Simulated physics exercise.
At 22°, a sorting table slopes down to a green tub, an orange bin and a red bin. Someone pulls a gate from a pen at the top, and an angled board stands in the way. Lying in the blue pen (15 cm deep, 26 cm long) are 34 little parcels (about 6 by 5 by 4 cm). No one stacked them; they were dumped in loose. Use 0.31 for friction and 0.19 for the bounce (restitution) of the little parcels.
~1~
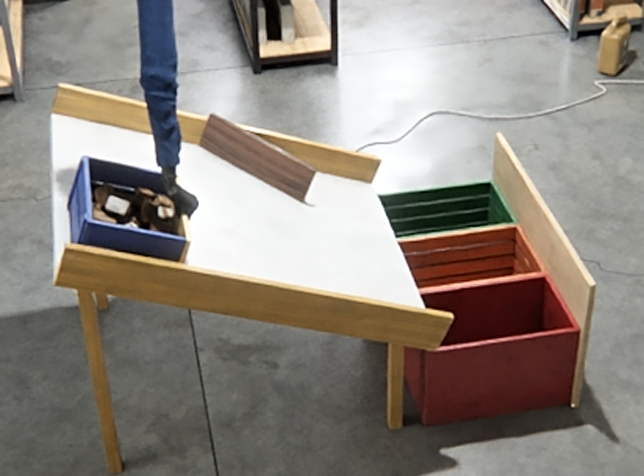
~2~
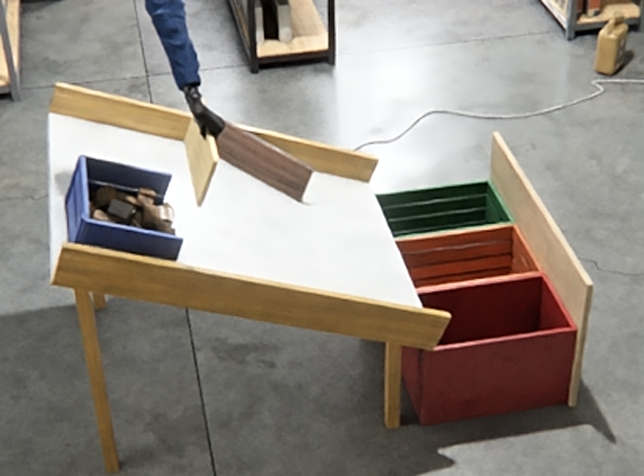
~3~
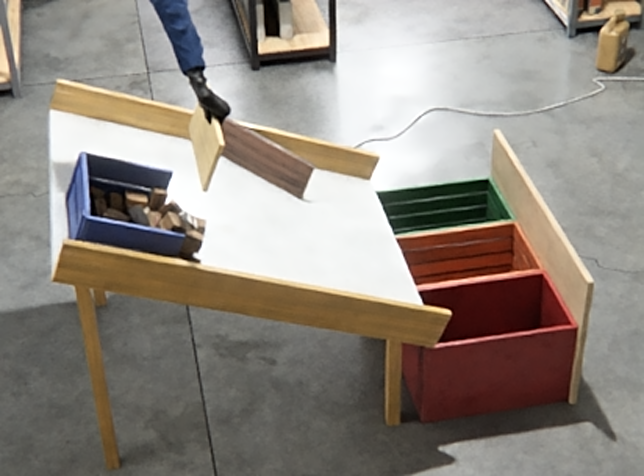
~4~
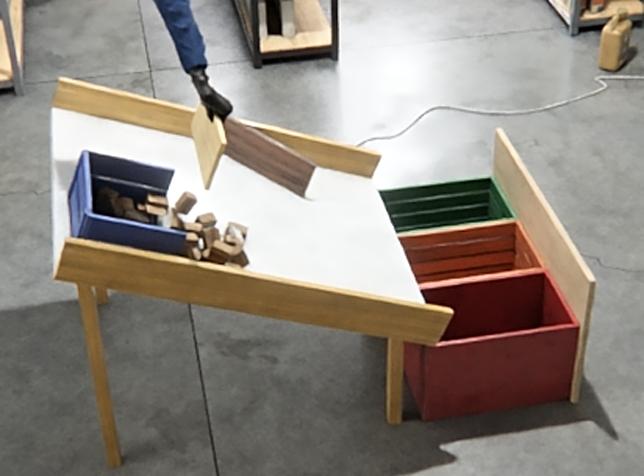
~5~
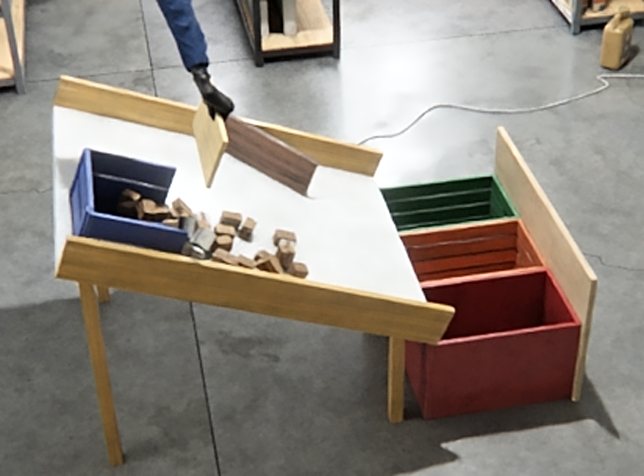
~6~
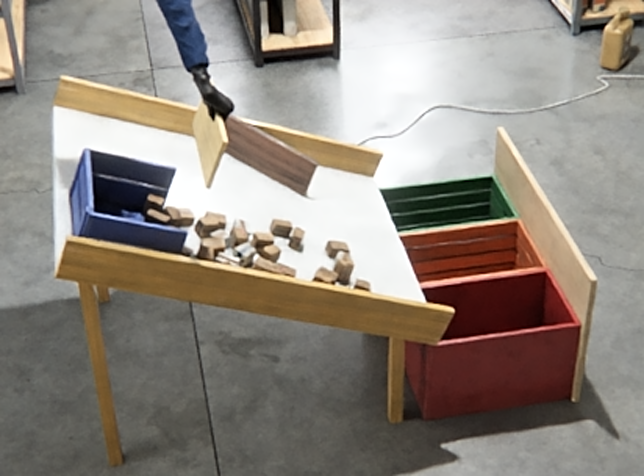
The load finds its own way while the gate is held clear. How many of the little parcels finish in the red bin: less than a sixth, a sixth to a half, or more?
Above half, in the red bin.
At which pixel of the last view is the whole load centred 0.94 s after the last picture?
Somewhere around (510, 353) in pixels.
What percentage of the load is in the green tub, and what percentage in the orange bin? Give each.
0 and 25 %.
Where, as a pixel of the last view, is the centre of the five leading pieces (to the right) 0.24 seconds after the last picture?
I'd say near (438, 294).
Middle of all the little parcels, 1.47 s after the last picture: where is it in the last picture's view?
Estimated centre in the last picture: (518, 353).
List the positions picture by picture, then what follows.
In the first frame (we follow the rim corner now nearest the camera), blue pen at (93, 221); red bin at (431, 350); nothing out yet.
The second frame shows blue pen at (90, 220).
The third frame shows blue pen at (91, 217); 7 out, the lowest parcel at (195, 226).
The fourth frame shows blue pen at (93, 215); 17 out, the lowest parcel at (236, 232).
The fifth frame shows blue pen at (94, 213); 23 out, the lowest parcel at (285, 239).
The sixth frame shows blue pen at (94, 214); red bin at (432, 344); 30 out, the lowest parcel at (343, 262).
Then, 0.24 s after the last picture, 29 on the slope and 5 in the air.
Then, 0.53 s after the last picture, 3 in the orange bin, 9 in the red bin, 19 on the slope and 3 in the air.
Then, 0.94 s after the last picture, 6 in the orange bin, 21 in the red bin, 2 on the slope and 5 in the air.
When it is over (1.47 s after the last picture), 8 in the orange bin and 26 in the red bin. Asked share, 26 of 34, 76 per cent.
